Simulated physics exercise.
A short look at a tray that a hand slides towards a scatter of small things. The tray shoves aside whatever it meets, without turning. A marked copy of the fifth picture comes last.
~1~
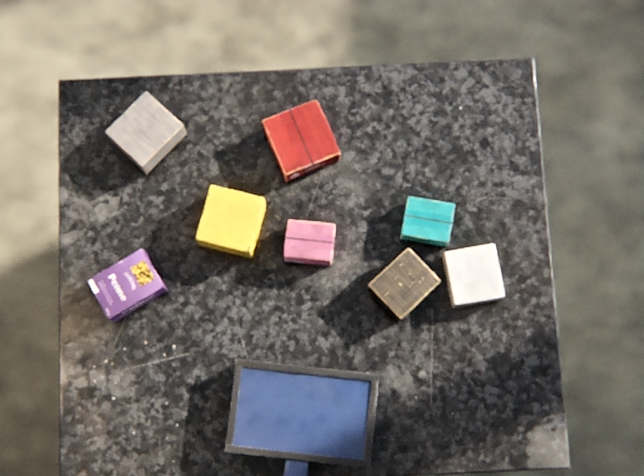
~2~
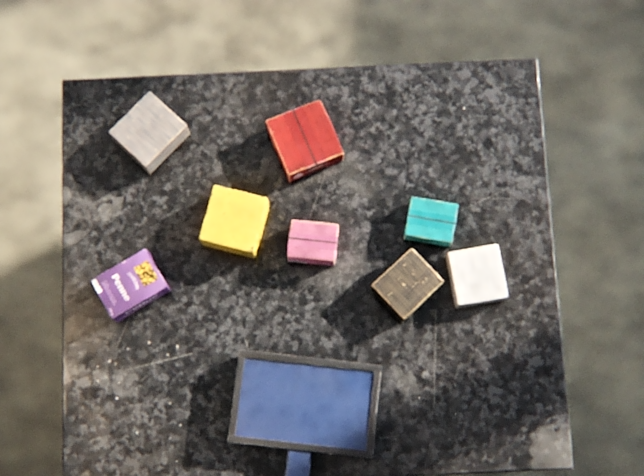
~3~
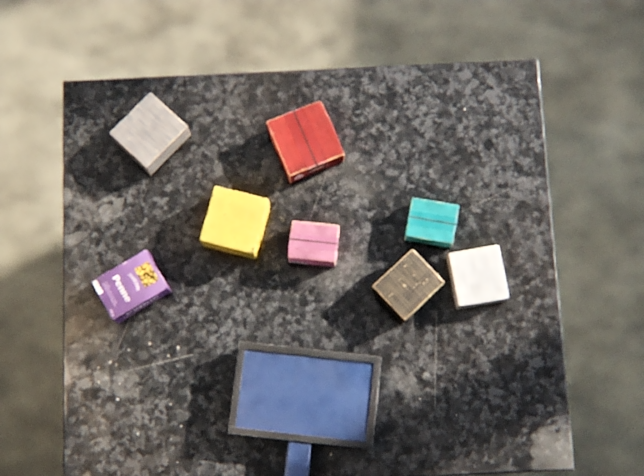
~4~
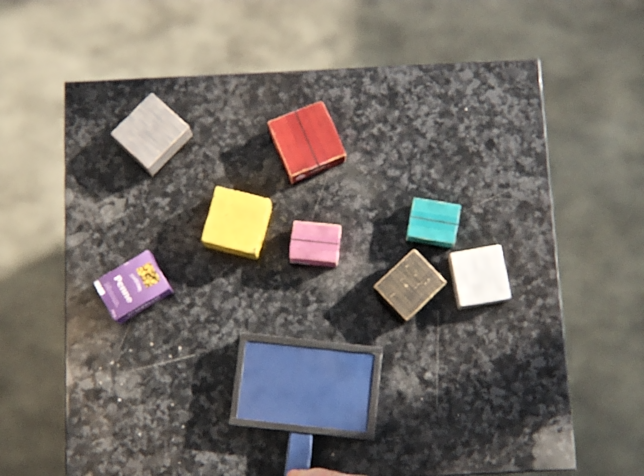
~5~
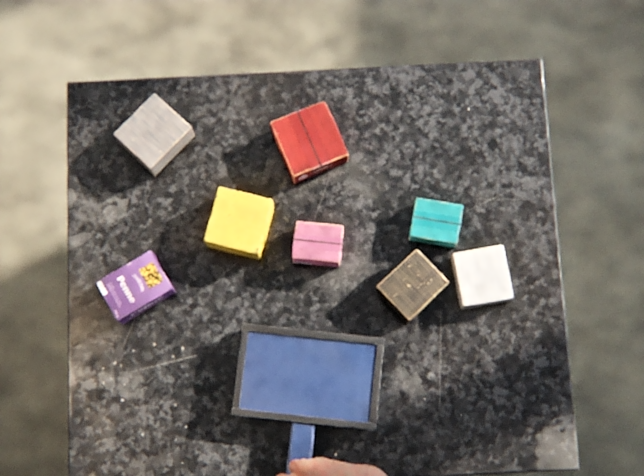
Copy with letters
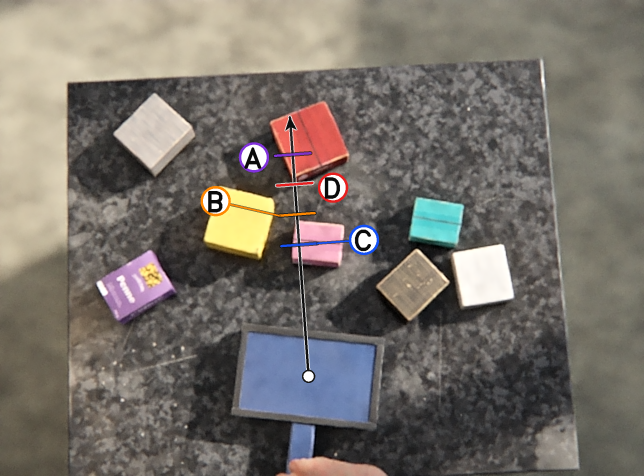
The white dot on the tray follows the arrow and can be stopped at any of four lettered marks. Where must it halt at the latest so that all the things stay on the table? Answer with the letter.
It should halt at D.
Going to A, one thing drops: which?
The red box.
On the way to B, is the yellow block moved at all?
By then, yes.
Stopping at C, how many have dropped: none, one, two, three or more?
The count is none.
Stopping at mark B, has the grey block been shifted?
No.
On the marked copy, A at (293, 154); B at (297, 214); C at (299, 245); D at (295, 184); the arrow from (309, 376) to (290, 117); the white dot at (309, 376).
Following D. Soon after the start, tray (304, 307); black block (414, 280); grey block (155, 135).
Later, tray (299, 238); red box (310, 128); yellow block (235, 160).
In the end, tray (295, 187); red box (309, 80); yellow block (232, 110); nothing has fallen.
As for the rest, A drops the red box; B is safe but short; C is safe but short.
